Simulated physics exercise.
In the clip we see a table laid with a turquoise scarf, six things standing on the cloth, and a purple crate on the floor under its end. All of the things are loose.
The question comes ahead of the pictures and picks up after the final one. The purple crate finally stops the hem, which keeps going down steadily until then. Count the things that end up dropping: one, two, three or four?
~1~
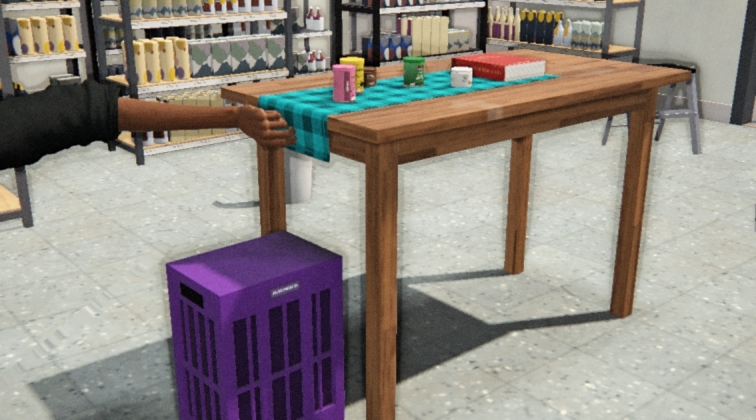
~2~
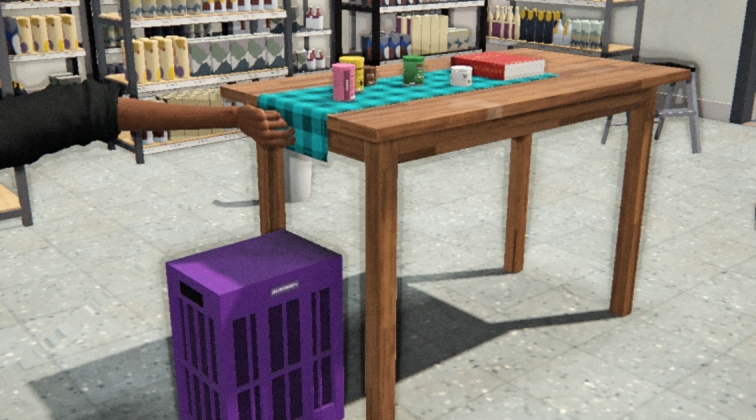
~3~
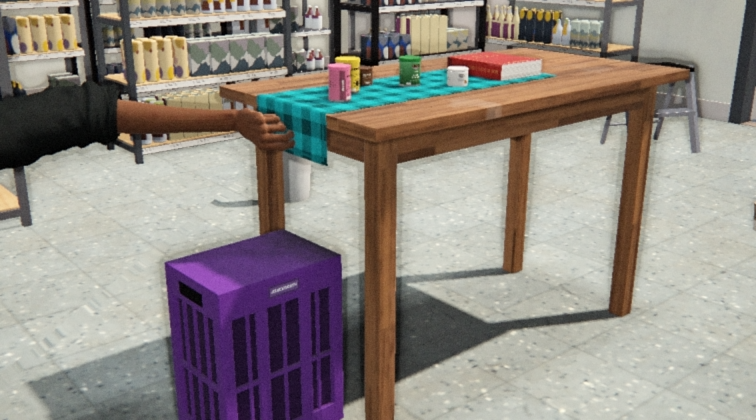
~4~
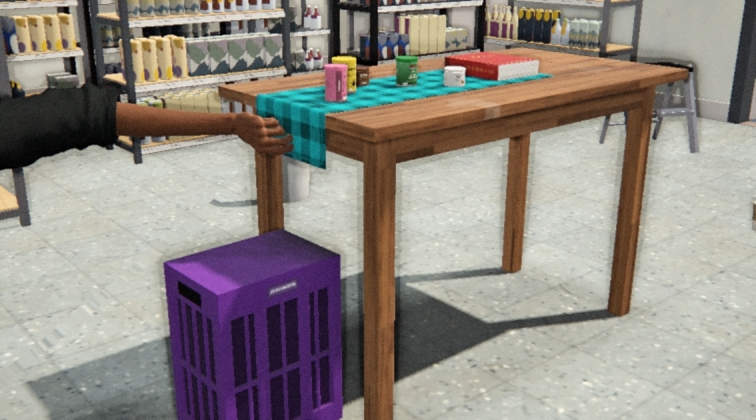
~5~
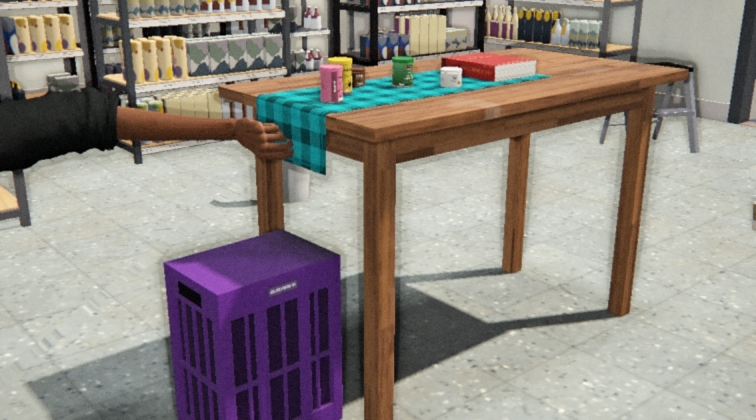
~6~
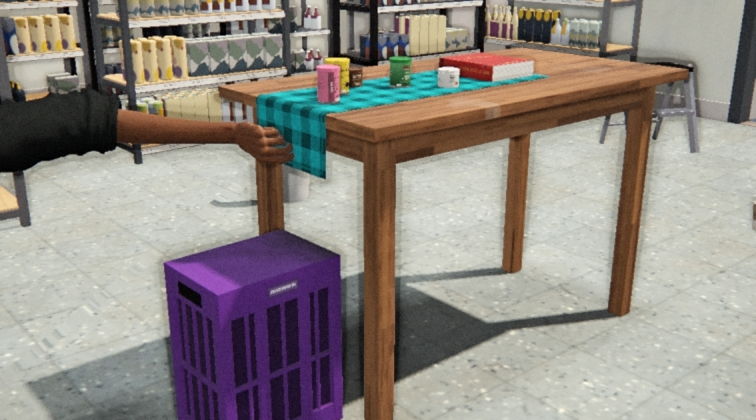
The number that drops is two.
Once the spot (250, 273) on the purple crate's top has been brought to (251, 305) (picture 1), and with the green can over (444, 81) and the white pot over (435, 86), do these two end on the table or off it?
In the end the green can is still on top and the white pot is still on top.
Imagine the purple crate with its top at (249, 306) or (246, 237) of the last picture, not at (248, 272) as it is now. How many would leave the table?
It comes to 3 for the first height and 1 for the second.
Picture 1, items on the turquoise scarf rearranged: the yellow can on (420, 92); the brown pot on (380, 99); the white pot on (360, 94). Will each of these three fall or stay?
Yellow can: Still up. Brown pot: Off. White pot: Off.
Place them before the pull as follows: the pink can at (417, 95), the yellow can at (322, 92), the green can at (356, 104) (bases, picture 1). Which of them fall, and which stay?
The pink can ends up on top still, the yellow can ends up off the top, the green can ends up off the top.
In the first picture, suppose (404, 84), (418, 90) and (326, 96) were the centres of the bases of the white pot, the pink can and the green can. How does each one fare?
Of the three, the white pot stays aloft, the pink can stays aloft and the green can ends off the top.
A little later, hem near (291, 224); pink can gone.
Next, hem on the crate; pink can and yellow can gone.
When it is over, hem on the crate; pink can and yellow can gone. The answer is two.
